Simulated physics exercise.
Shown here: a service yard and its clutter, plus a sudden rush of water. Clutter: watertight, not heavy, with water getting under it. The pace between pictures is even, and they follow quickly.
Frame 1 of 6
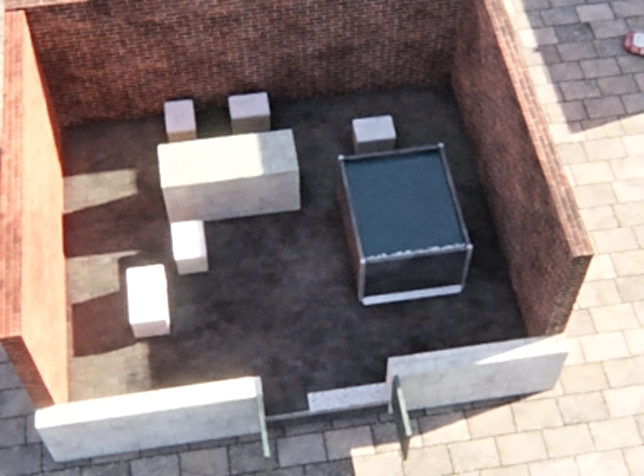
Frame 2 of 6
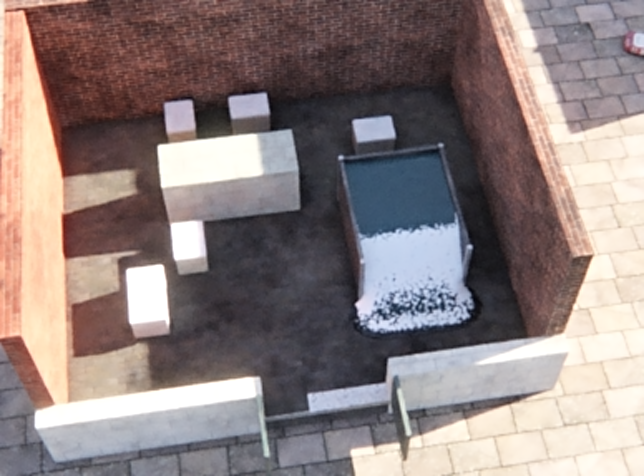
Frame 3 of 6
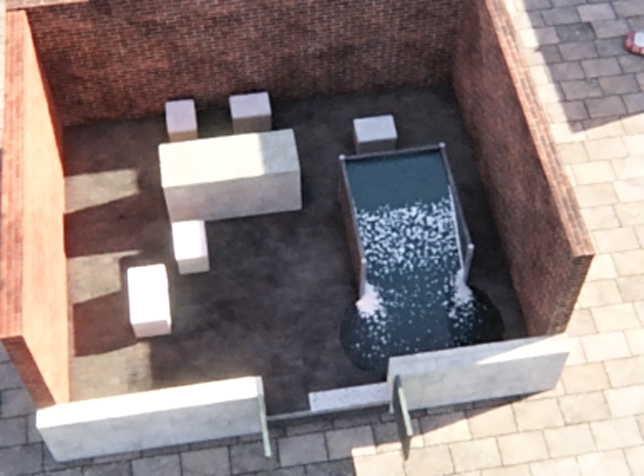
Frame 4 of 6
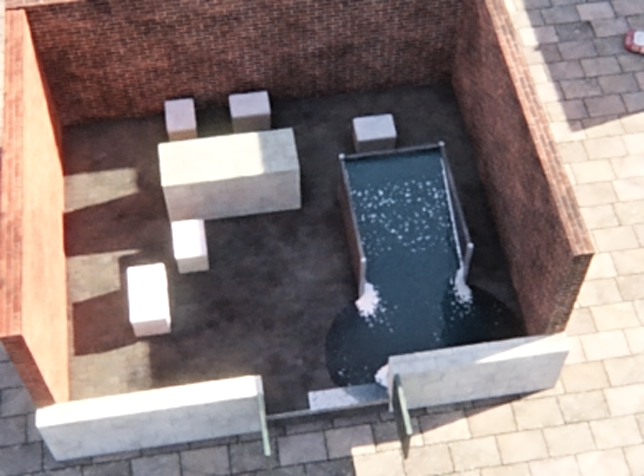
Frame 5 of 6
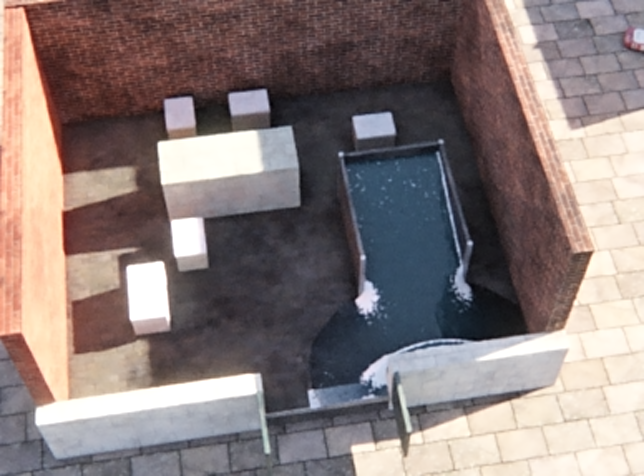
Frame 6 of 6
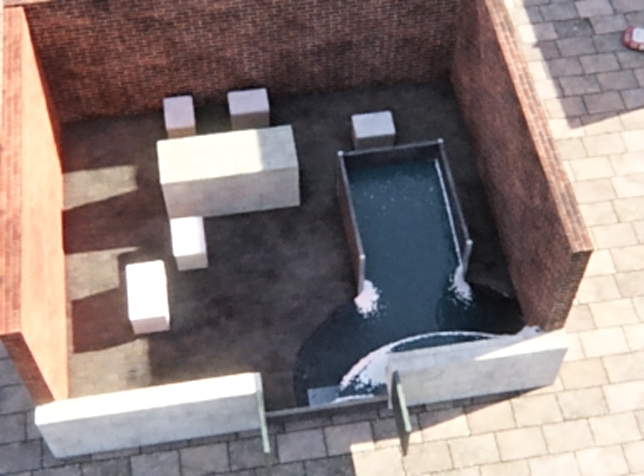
Water bursts from the front of a tank and spreads across the brick-walled yard's floor.
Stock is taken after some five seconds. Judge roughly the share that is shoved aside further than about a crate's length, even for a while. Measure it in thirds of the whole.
The share is one to two thirds of the whole.
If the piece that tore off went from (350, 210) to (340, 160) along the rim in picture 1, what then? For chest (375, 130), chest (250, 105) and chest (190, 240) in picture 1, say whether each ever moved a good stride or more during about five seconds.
Object by object: Less than that, displaced that much, displaced that much.
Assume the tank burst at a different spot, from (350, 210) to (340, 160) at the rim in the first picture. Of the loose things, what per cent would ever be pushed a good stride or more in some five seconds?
About 80 per cent.
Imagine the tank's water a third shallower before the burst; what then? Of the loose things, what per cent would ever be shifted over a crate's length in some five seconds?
Something like 0 percent.
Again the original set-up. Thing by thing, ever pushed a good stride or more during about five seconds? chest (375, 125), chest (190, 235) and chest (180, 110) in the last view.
Per object, same order: Less than that / less than that / the full distance.
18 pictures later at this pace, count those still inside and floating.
I count 1.
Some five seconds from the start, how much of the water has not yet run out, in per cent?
Near 76 per cent.
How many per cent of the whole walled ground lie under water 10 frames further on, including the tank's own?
Roughly 45 in a hundred.
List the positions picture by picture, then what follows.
A chest at (179, 116) rests on the ground; a trunk at (146, 294) rests on the ground; 0 of 5 have shifted, in the first frame.
A chest at (179, 116) rests on the ground; a trunk at (146, 294) rests on the ground; 0 of 5 have shifted, in the second frame.
A chest at (181, 116) rests on the ground; a trunk at (148, 294), on the bottom; 0 of 5 have shifted, in the third frame.
A chest at (180, 115), on the bottom; a trunk at (147, 293), on the bottom; 0 of 5 have shifted, in the fourth frame.
A chest at (179, 113) rests on the ground; a trunk at (147, 291) rests on the ground; 0 of 5 have shifted, in the fifth frame.
A chest at (179, 112) rests on the ground; a trunk at (146, 290), on the bottom; 0 of 5 have shifted, in the sixth frame.
A moment on, 0 of 5 are well off their spots; 0 afloat.
Next, 0 of 5 are well off their spots; 0 afloat.
Later, 1 of 5 are well off their spots; 1 afloat.
In the end, 3 of 5 are well off their spots, and 3 have been at some point; 3 afloat.
